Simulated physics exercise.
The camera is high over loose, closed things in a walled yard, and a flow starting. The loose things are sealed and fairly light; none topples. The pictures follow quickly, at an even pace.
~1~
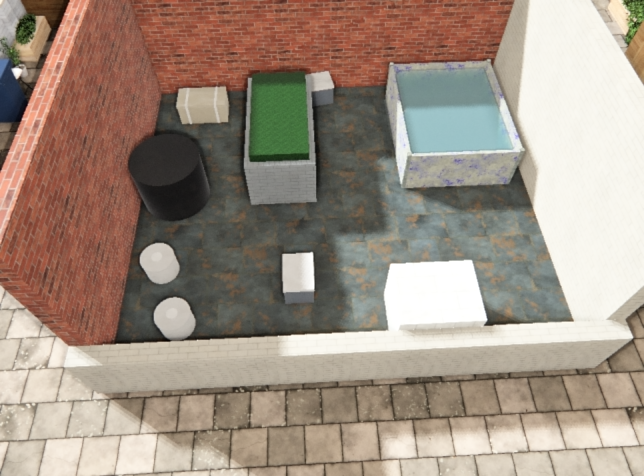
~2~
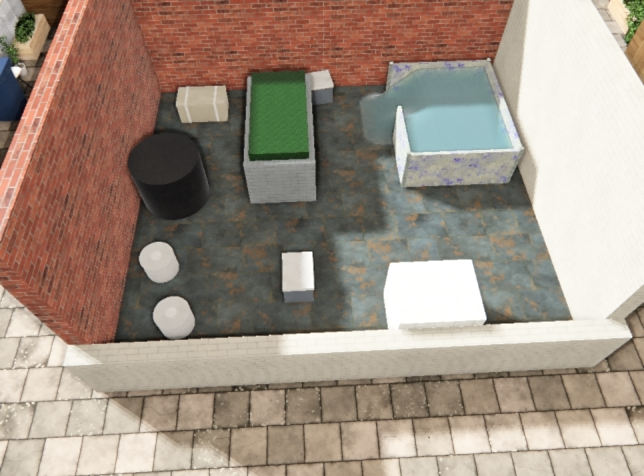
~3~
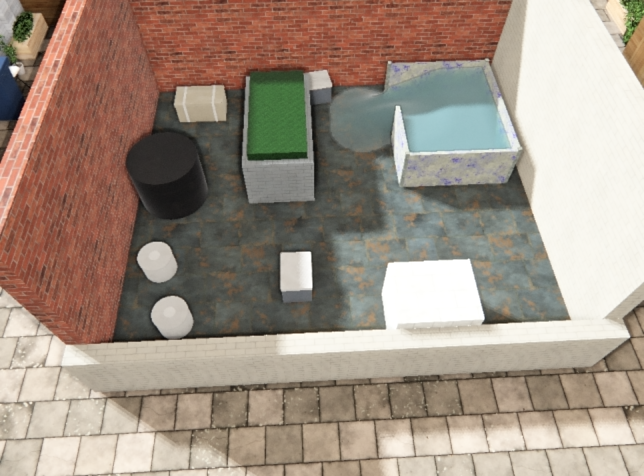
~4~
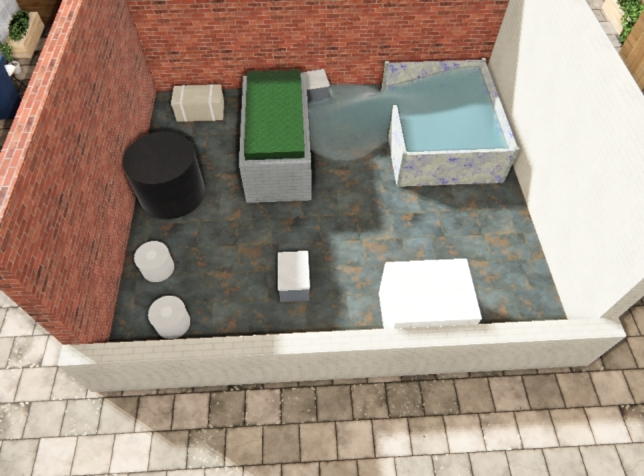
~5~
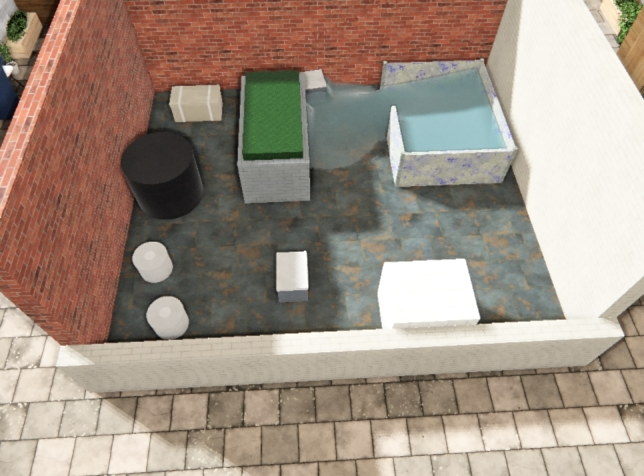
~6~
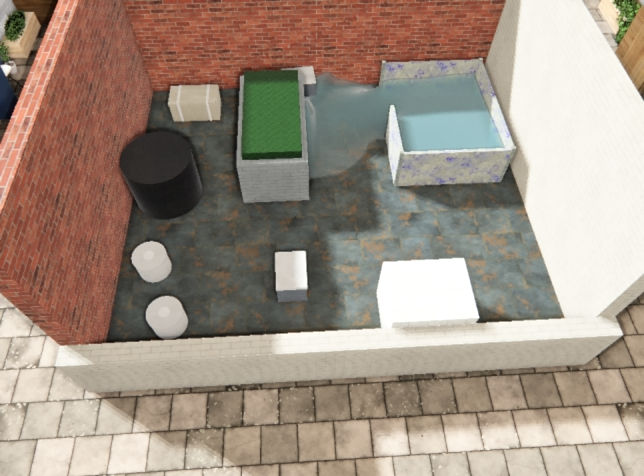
Water pours from the left side of the patterned tank at the back right of a brick-and-white walled yard. It spreads left across the dark tiles to the grass-topped block, then widens toward the front, while the black cylinder and pale blocks show little or no movement.
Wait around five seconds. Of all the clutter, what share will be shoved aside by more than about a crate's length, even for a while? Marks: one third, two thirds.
It is from one to two thirds.
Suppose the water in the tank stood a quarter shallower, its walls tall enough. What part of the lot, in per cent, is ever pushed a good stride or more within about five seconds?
I make it 40 per cent.
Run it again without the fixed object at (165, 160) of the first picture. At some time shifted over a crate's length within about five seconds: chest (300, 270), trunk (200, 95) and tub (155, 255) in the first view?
As listed: Not that far, swept aside, moved that far.
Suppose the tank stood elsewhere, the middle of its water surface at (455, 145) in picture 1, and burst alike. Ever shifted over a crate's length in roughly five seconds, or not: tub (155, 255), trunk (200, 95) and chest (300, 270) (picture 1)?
In turn: Never so far, swept aside, never so far.
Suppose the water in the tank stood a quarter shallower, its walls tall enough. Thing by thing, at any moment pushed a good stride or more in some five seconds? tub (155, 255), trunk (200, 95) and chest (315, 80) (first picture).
One after the other: Short of that, swept aside, swept aside.
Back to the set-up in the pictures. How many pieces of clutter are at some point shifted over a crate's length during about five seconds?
2 of them.
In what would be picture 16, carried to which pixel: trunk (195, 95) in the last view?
At about (163, 110).
A moment on, 1 of 5 are well off their spots; 0 afloat.
Next, 2 of 5 are well off their spots; 2 afloat.
Later, 2 of 5 are well off their spots; 0 afloat.
In the end, 2 of 5 are well off their spots, and 2 have been at some point; 1 afloat.
